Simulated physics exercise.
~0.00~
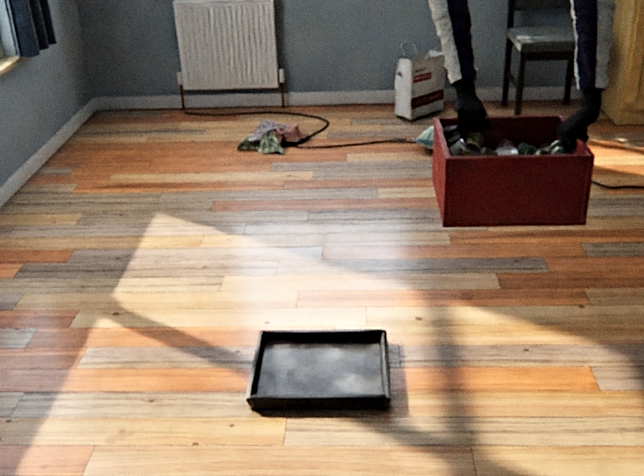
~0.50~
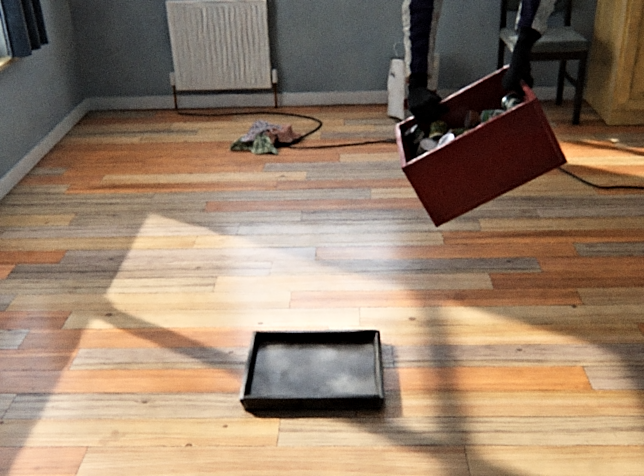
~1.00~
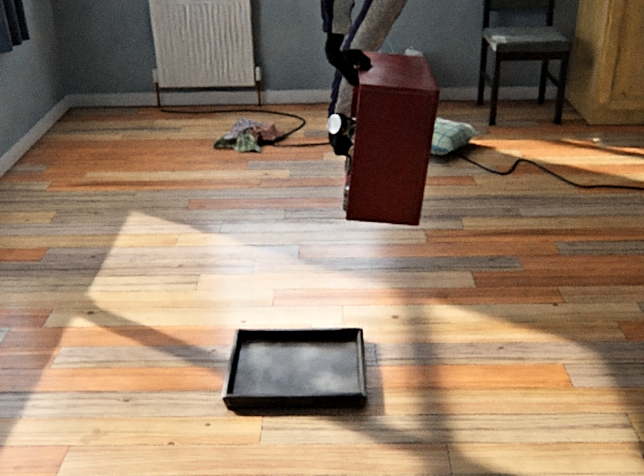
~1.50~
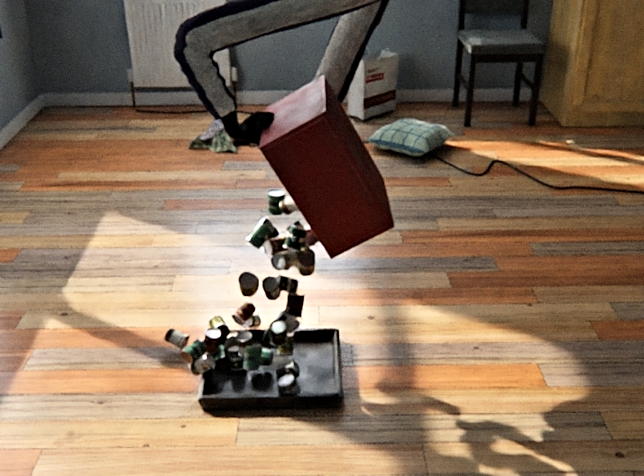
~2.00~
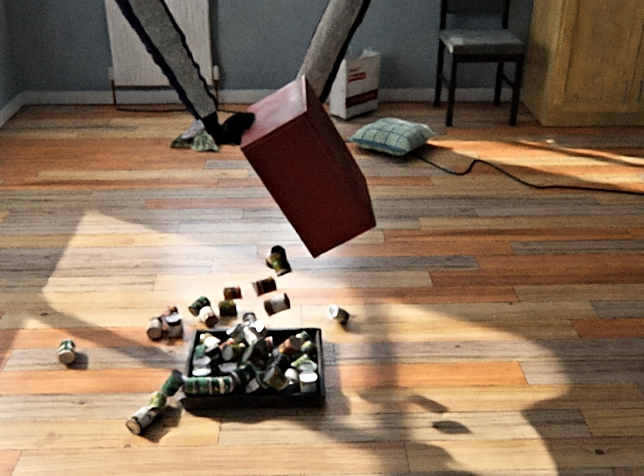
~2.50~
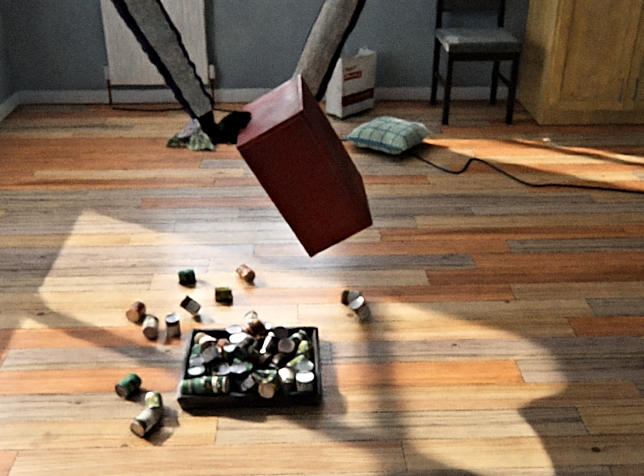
At the start, a red box filled with small tins rests on a wooden floor, held by two dark-gloved hands, with an empty black tray lying in a patch of sunlight nearer the viewer. The arms lift the box and tilt it as they bring it left toward the tray. Once it is tipped well over, tins tumble out in a stream and pile into the tray. Some land beyond its edges and scatter across the boards. At the end, the box hangs steeply tilted above, the tray is heaped with tins, and a smaller number lie around it on the floor.
